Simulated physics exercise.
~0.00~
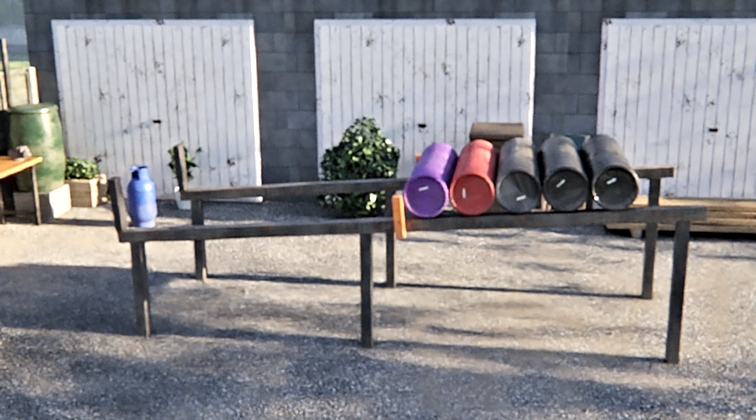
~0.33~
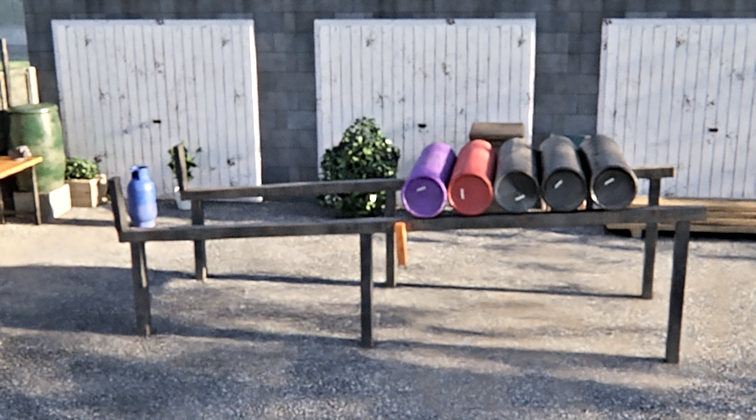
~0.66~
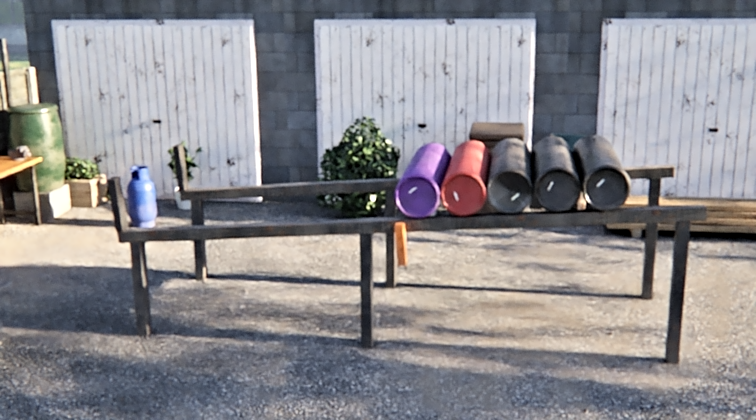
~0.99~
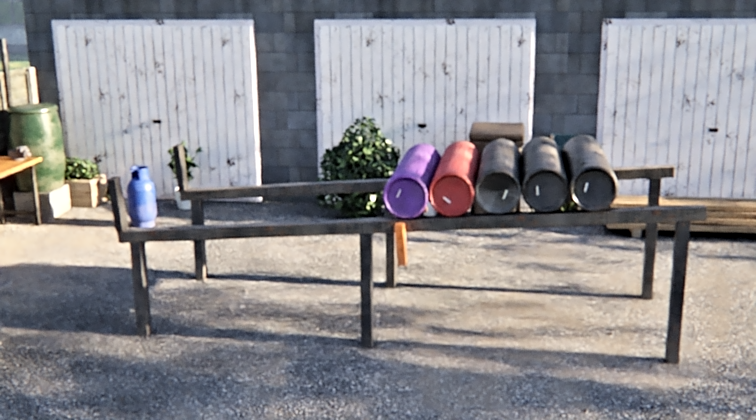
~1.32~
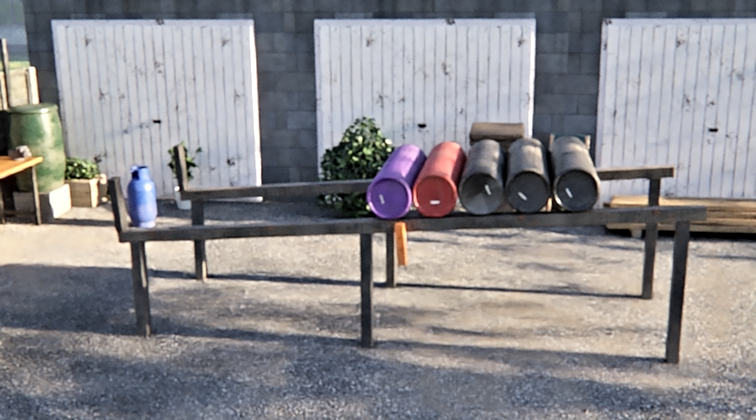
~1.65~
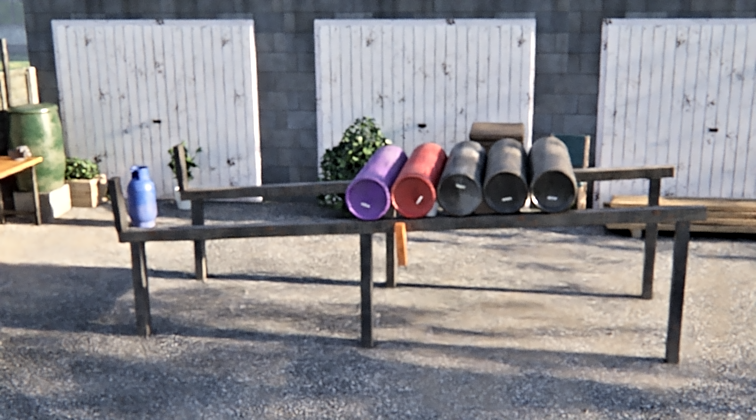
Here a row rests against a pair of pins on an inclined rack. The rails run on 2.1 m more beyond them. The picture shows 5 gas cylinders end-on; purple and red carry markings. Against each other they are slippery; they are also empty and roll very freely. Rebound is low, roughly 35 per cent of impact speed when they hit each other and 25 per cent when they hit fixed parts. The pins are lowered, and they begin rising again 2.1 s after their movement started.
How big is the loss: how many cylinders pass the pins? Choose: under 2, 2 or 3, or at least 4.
It is 2 or 3; here the count comes to 3.
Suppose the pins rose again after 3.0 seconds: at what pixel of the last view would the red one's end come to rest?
It would finish close to (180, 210) in the last picture.
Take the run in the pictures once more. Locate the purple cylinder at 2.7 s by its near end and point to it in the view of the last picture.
Roughly at (268, 204).
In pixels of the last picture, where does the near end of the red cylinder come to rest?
(181, 208), roughly.
By 2.2 s, purple is on the rails, 55 cm below the pins, rolling left; red is on the rails, 25 cm below the pins, rolling left; 2 through so far.
By 2.7 s, purple is on the rails, 95 cm below the pins, rolling left; red is on the rails, 60 cm below the pins, rolling left; 3 through so far.
Finally (4.0 s), purple is on the rails, 190 cm below the pins; red is on the rails, 160 cm below the pins; 3 through so far.
